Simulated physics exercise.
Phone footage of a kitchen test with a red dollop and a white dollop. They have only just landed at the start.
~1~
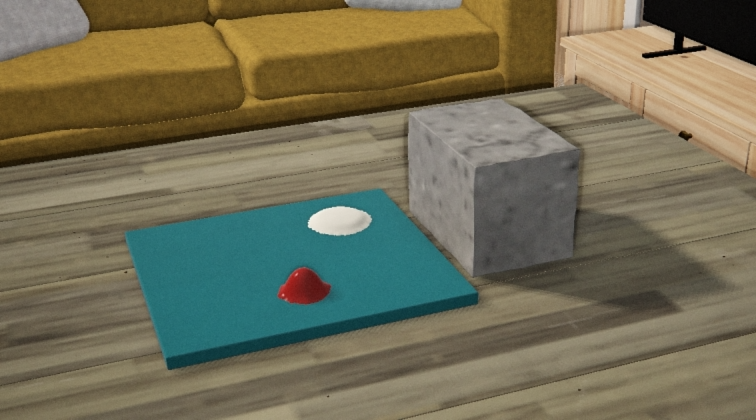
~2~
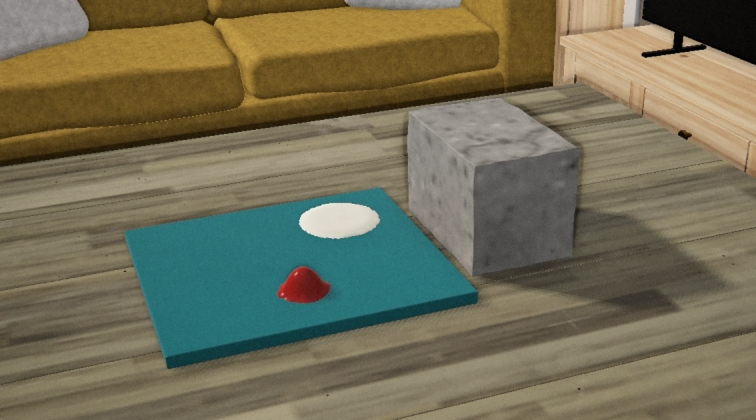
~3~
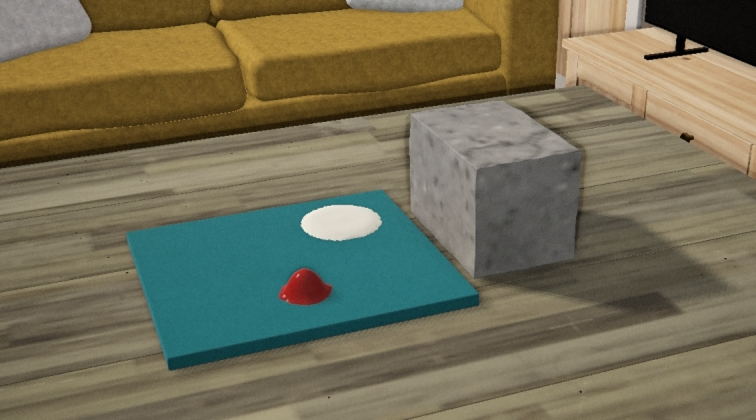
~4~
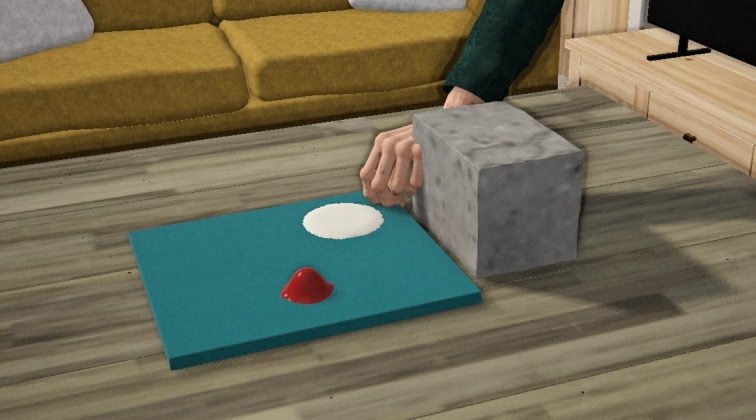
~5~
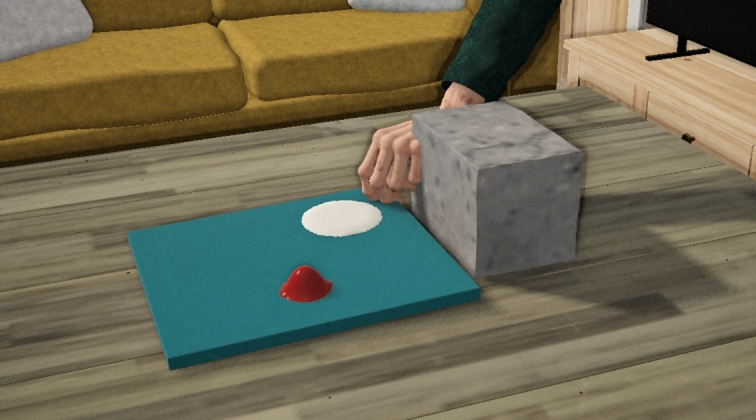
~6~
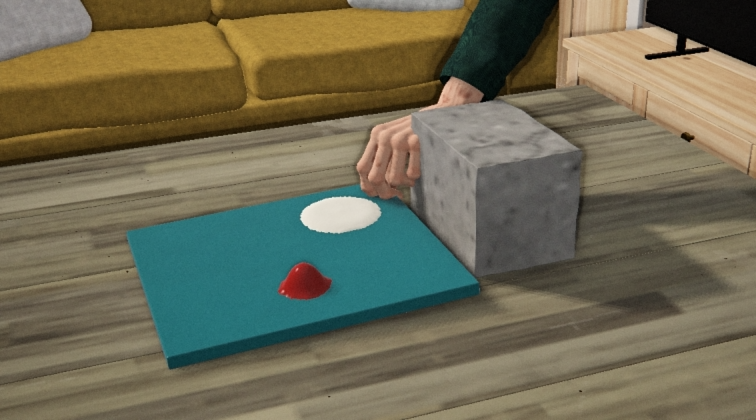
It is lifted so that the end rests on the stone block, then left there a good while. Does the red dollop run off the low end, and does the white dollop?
Recorded: Red dollop does not leave; white dollop does not leave.
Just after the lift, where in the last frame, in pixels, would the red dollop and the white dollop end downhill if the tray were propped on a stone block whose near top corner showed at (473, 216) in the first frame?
In the last picture, I'd say around (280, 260) for the first and around (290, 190) for the other.
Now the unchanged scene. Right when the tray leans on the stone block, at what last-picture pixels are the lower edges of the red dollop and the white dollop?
(261, 245) and (245, 180).
Soon after, slope about 27°; the red dollop has not moved; the white dollop has crept a little.
Later, the red dollop has not moved; the white dollop has crept down a long way.
In the end, slope about 27°; the red dollop has not moved; the white dollop has crept down a long way.
